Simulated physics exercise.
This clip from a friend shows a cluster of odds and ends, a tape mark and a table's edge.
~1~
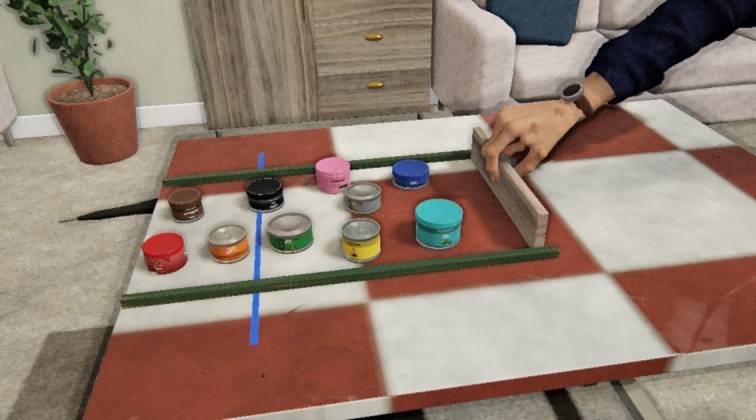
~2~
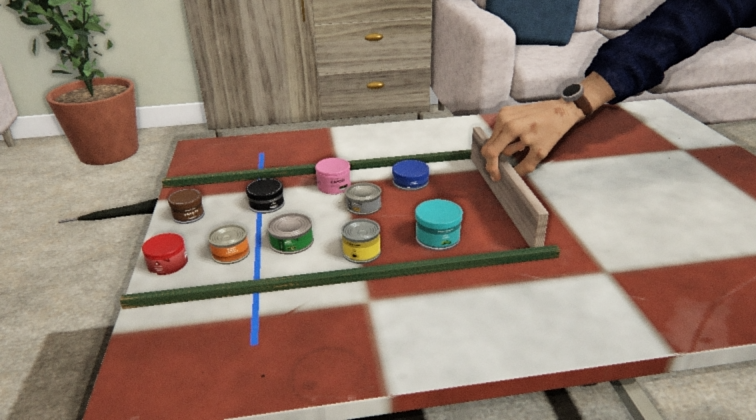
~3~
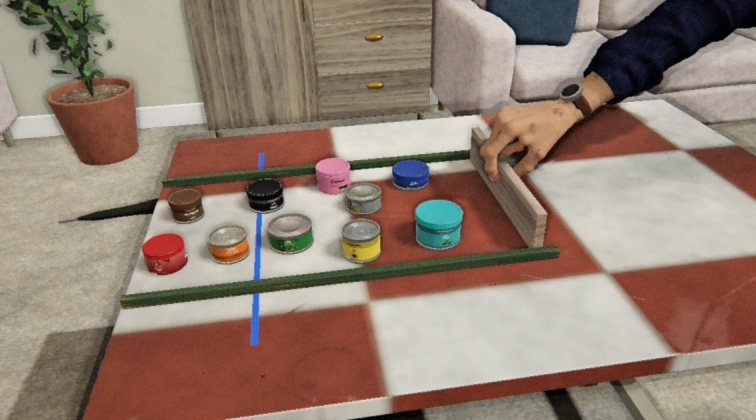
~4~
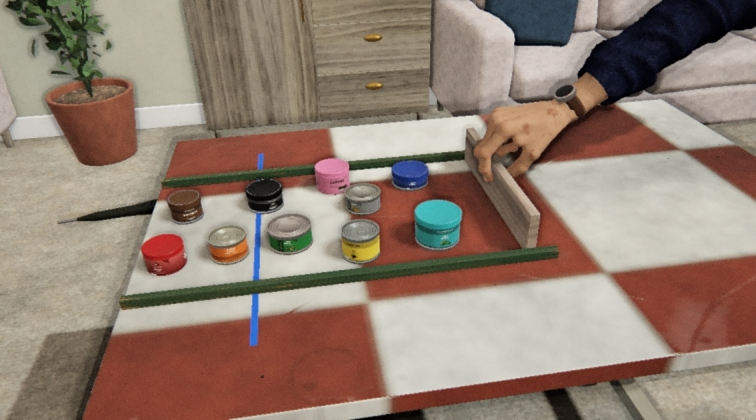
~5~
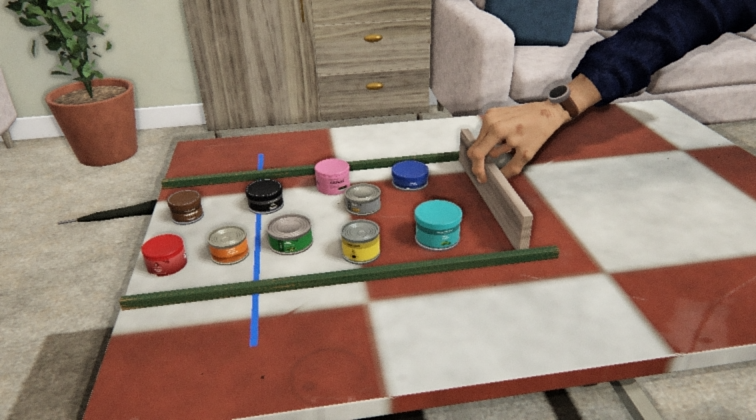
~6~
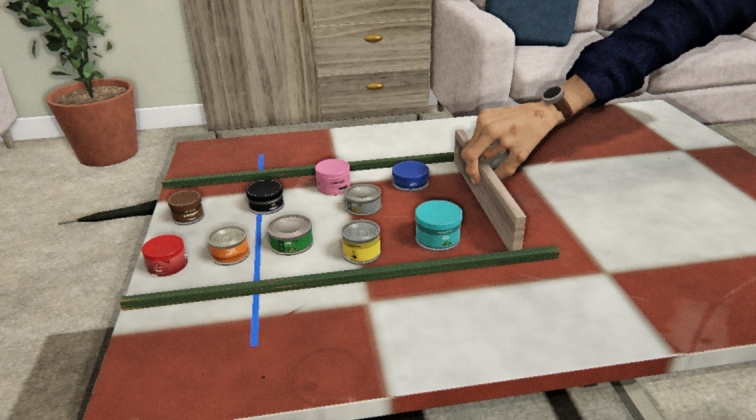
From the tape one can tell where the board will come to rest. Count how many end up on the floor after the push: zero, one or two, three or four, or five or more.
I reckon the number that spills over the end lands at zero.
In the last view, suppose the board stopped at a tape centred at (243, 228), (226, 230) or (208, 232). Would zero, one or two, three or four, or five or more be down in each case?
Zero; just one or two; just one or two.
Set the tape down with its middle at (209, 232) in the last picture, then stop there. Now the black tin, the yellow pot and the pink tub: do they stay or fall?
Black tin stays put, yellow pot stays put, pink tub stays put.
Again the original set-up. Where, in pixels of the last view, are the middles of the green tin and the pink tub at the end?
Green tin at (219, 231), pink tub at (212, 182).
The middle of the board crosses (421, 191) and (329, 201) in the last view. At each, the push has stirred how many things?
The first count is 2, and then it's 6.
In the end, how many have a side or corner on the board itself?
The count is 3.
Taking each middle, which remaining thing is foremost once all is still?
The red tub ends nearest.
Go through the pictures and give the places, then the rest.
Red tub (165, 253); brown pot (187, 206); orange pot (229, 243); board (504, 182); tape (259, 225), in the first picture.
Brown pot (187, 206); blue tin (411, 175), in the second picture.
Orange pot (229, 244); pink tub (333, 176), in the third picture.
Red tub (165, 255); yellow pot (361, 241), in the fourth picture.
Brown pot (186, 207); green tin (290, 234), in the fifth picture.
Red tub (165, 256); brown pot (186, 207); orange pot (229, 245); board (484, 185); tape (259, 226), in the sixth picture.
Early on, none off yet; red tub at rest near (165, 256); brown pot at rest near (186, 207); orange pot at rest near (229, 245).
Finally, the number that fall off is zero.
